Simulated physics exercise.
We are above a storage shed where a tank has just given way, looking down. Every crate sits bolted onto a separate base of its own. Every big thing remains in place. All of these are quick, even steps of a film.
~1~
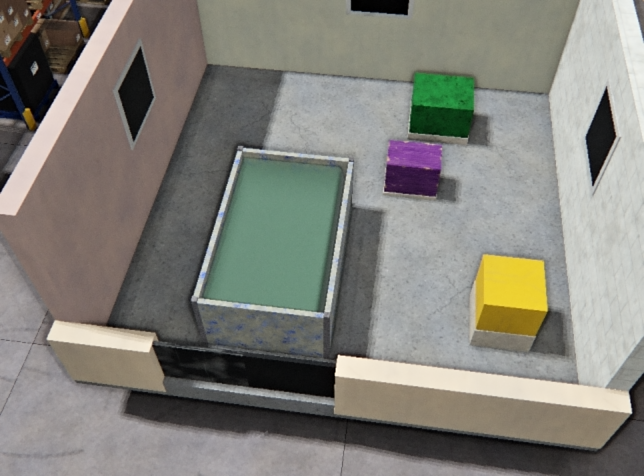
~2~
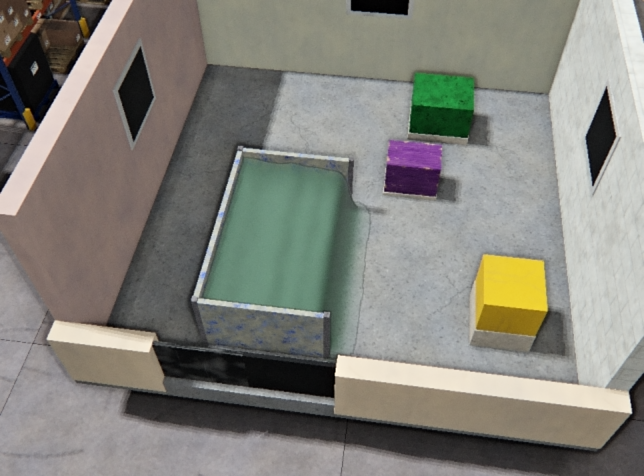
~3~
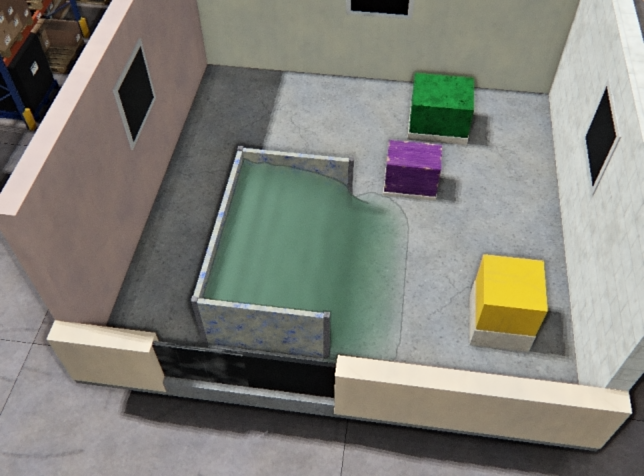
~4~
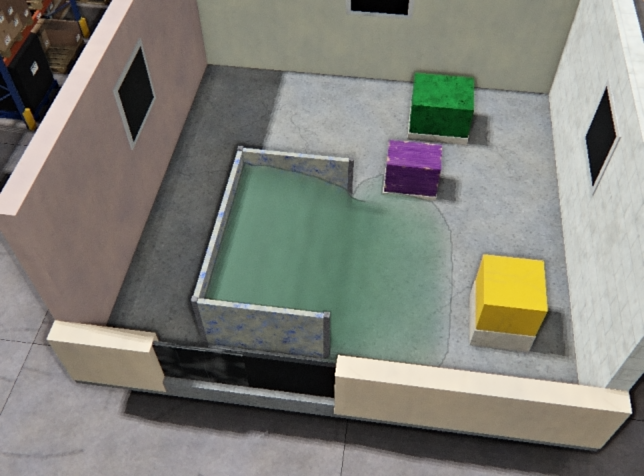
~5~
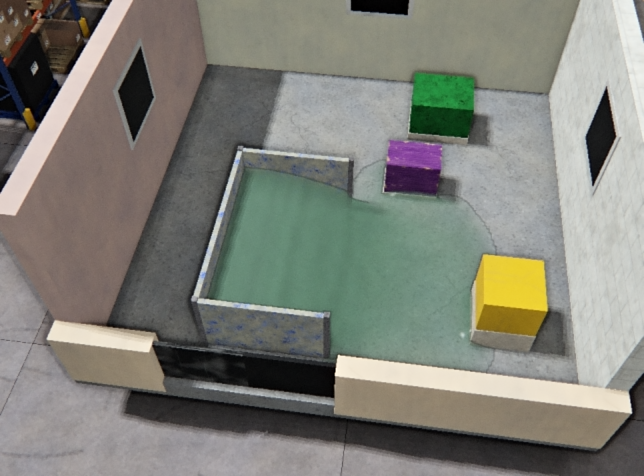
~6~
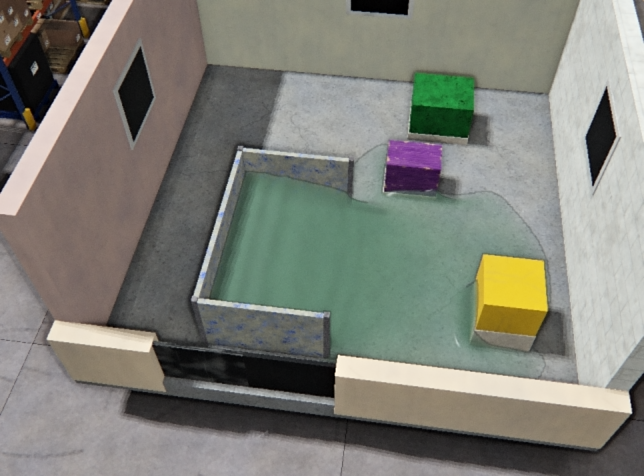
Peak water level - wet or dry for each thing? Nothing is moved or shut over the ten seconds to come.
Purple crate - wet; yellow crate - wet; green crate - wet.
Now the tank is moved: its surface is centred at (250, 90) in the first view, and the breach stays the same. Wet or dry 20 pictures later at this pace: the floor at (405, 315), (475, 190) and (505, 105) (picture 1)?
First drenched; next drenched; last drenched.
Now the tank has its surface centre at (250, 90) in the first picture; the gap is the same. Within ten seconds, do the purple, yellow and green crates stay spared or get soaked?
Taking them in turn, the purple one gets flooded, the yellow one is left untouched and the green one gets flooded.
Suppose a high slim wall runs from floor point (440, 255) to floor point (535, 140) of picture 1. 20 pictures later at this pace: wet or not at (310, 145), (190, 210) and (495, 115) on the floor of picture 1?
As listed: Awash, no water, wet.
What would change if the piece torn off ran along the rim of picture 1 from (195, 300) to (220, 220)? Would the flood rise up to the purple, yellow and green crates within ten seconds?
Result: Purple crate is swamped; yellow crate is not reached; green crate is swamped.
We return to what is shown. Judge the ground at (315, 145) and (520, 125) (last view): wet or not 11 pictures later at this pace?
Result, in sequence: Unwetted; waterlogged.
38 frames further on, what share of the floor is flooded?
It comes to 95 per cent.
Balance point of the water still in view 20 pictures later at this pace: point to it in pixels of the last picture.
My guess is about (447, 238).
A moment on, water covers 40 % of the floor; the purple crate water round its plinth, the yellow crate water round its plinth, the green crate water round its plinth.
Next, water covers 45 % of the floor; the purple crate water round its plinth, the yellow crate water round its plinth, the green crate water round its plinth.
Then, water covers 60 % of the floor; the purple crate water round its plinth, the yellow crate water round its plinth, the green crate water round its plinth.
Later, water covers 95 % of the floor; the purple crate water round its plinth, the yellow crate water round its plinth, the green crate water round its plinth.
In the end, water covers 100 % of the floor; the purple crate was topped, the yellow crate was topped, the green crate was topped.
